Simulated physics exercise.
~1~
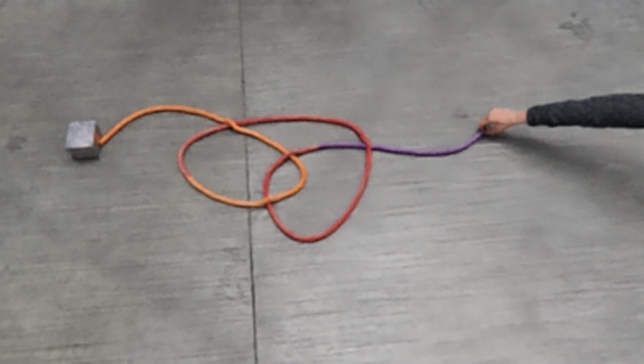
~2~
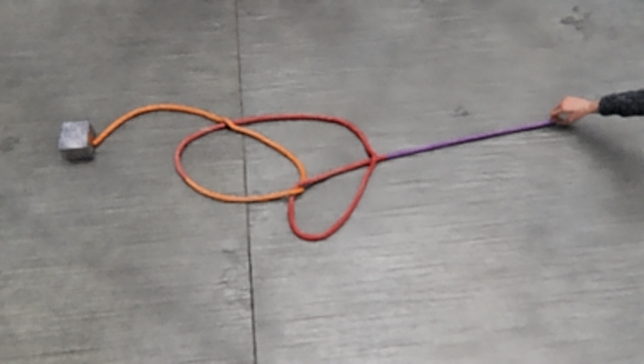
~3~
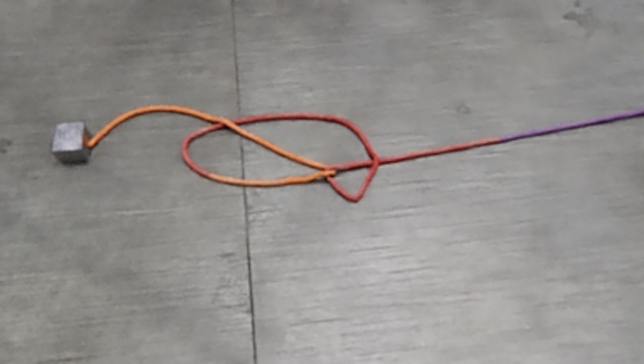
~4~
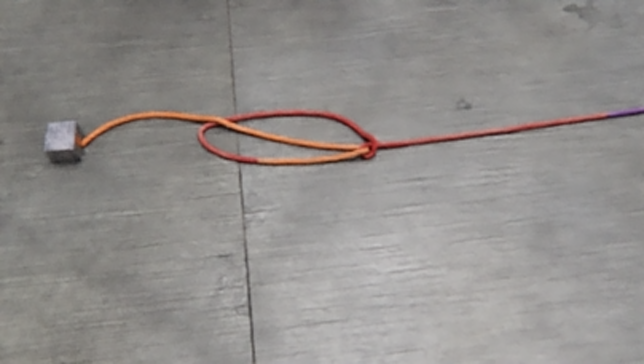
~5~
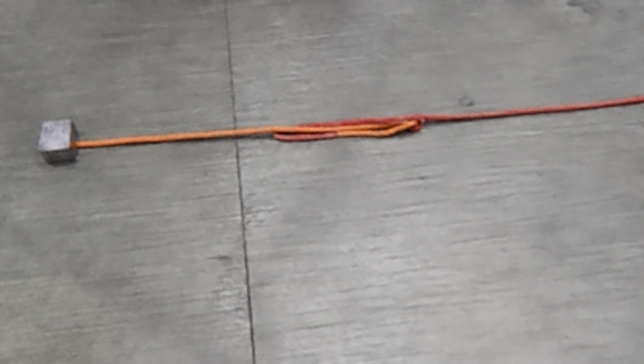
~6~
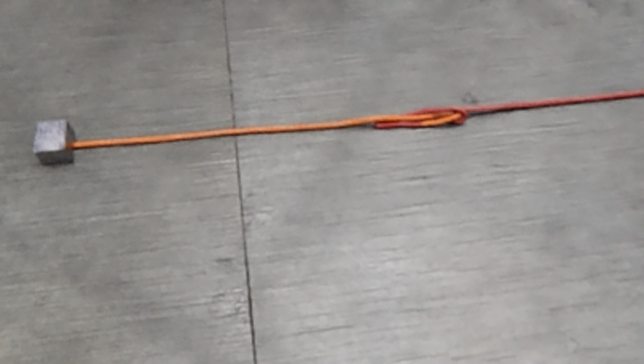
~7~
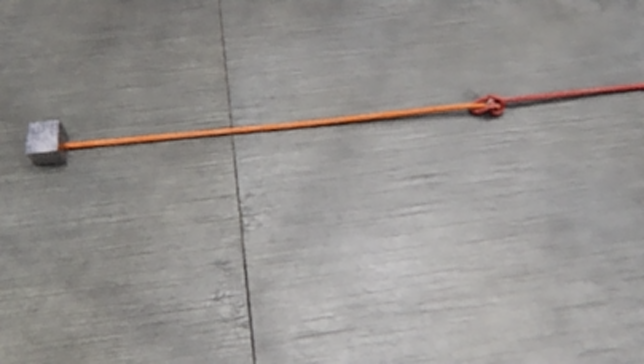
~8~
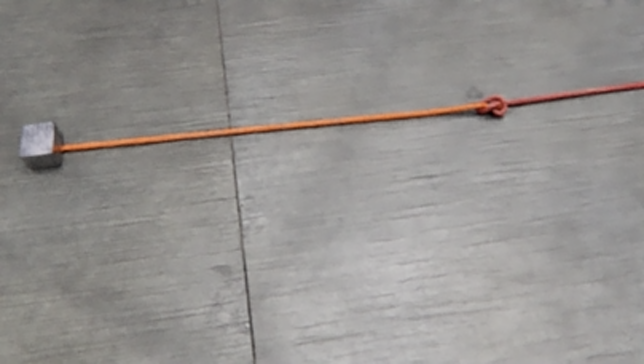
In the video, a hand pulls the right end of an orange, red and purple rope lying in loops on a grey floor, its left end fixed to a small block. The loops narrow and shrink rightward until the rope is taut, jammed in a small tight knot.
